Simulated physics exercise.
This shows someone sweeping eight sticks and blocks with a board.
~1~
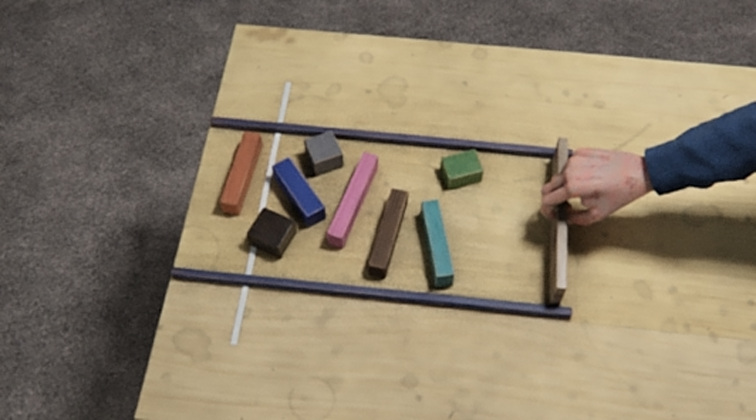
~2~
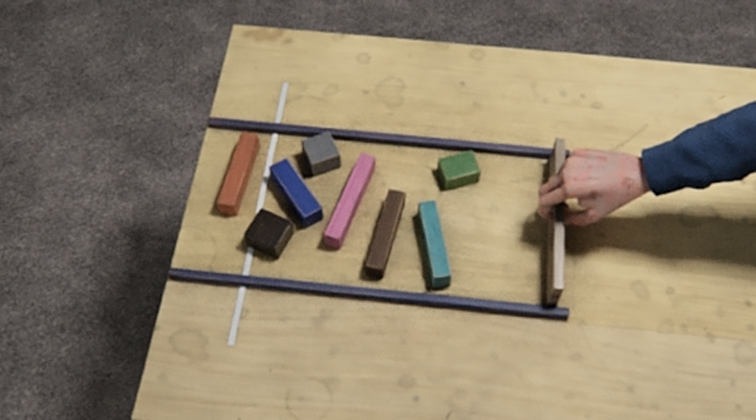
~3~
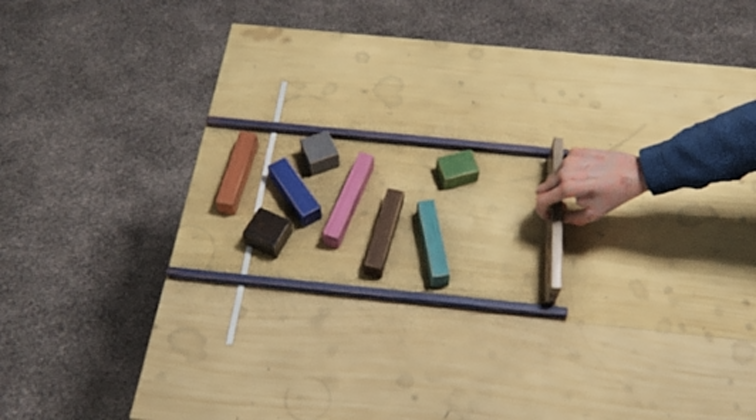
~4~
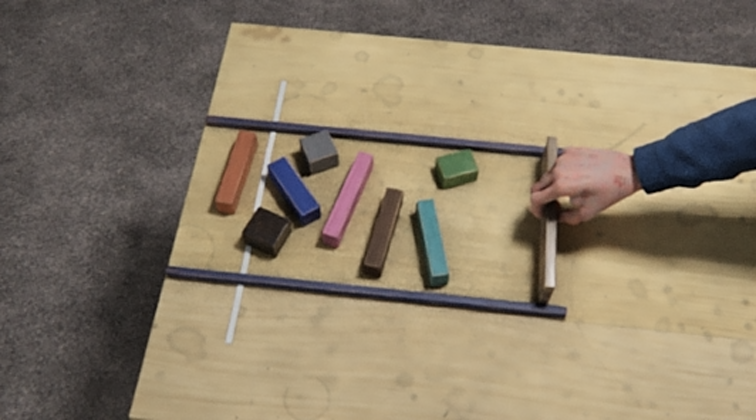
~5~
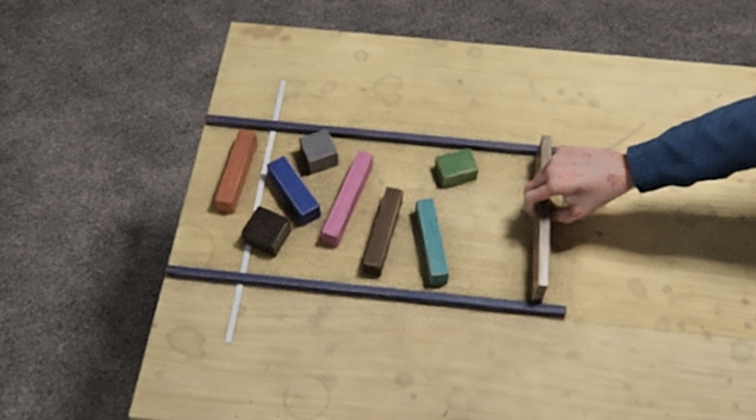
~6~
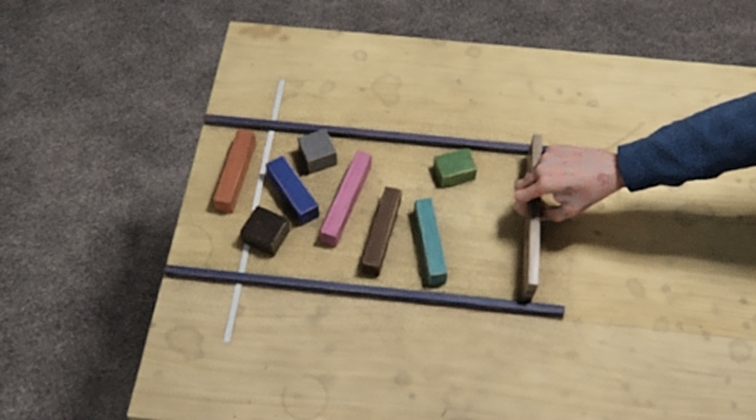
To begin with, eight coloured sticks and blocks lie scattered between two dark rails on a wooden table, with a hand holding an upright board at the right. The hand then slides the board slightly left, still short of the turquoise and green pieces, which stay in place.
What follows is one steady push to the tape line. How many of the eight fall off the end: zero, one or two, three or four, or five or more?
As it turns out, the number that fall off is one or two.
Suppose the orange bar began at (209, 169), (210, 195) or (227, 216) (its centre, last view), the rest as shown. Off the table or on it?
Place by place, it drops off; goes over; tumbles off.
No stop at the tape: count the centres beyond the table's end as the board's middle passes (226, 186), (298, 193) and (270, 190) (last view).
It would be 5, 0 and 1.
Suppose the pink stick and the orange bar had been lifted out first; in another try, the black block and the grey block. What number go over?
Fallen: 0, and 1 in the other try.
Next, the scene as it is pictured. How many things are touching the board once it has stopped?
That makes 2.
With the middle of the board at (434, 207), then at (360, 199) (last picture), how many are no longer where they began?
2 and 6.
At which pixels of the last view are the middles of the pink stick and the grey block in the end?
The pink stick stops around (214, 186); the grey block around (205, 134).
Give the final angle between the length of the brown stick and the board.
About 0°.
A little later, none off yet; orange bar at rest near (235, 170); black block at rest near (265, 230); blue stick at rest near (292, 190).
Next, none off yet; orange bar moving near (231, 170); black block moving near (258, 232); blue stick shifted a little near (263, 185).
When it is over, the number that fall off is one or two; down, orange bar.
